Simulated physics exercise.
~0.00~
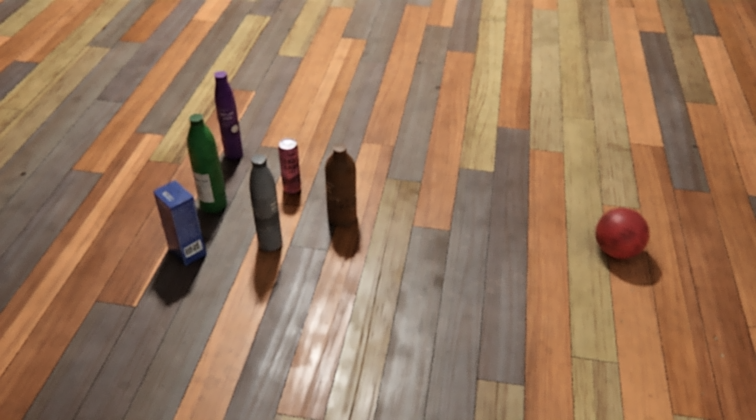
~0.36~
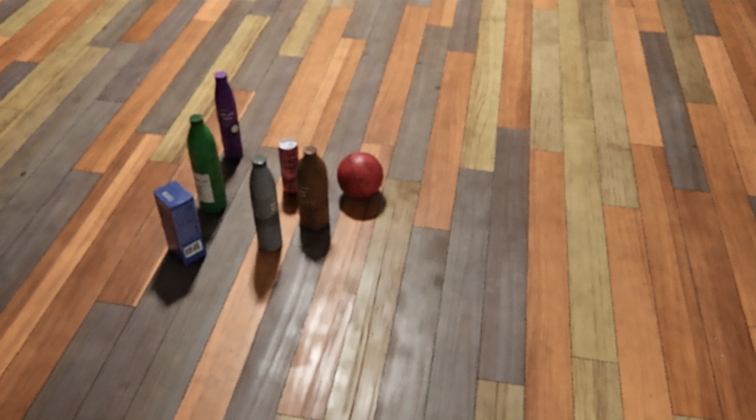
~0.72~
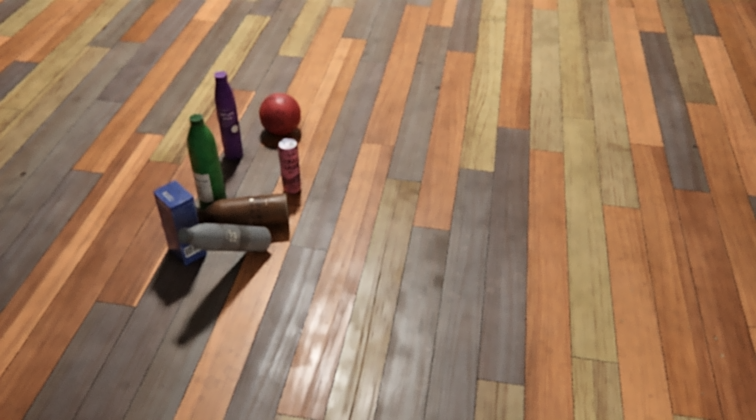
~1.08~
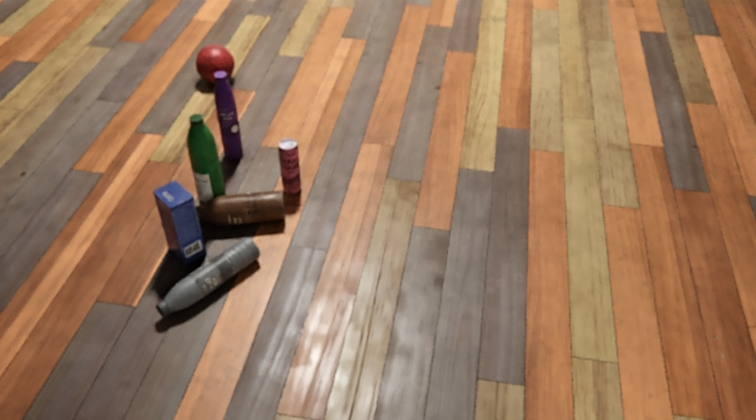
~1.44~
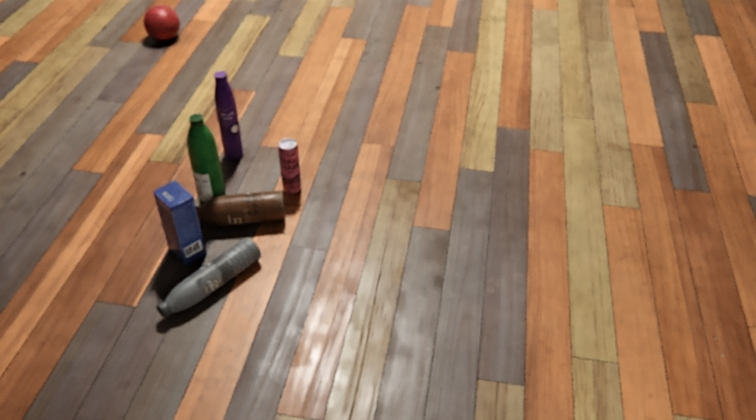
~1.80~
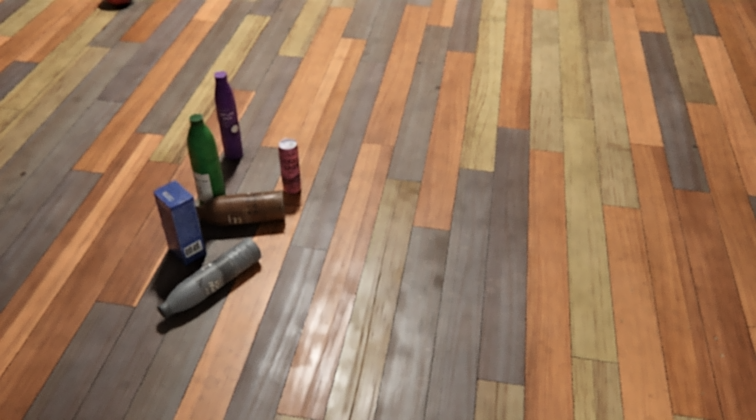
On a wooden floor, a red ball rolls left, topples two bottles, and rolls away.
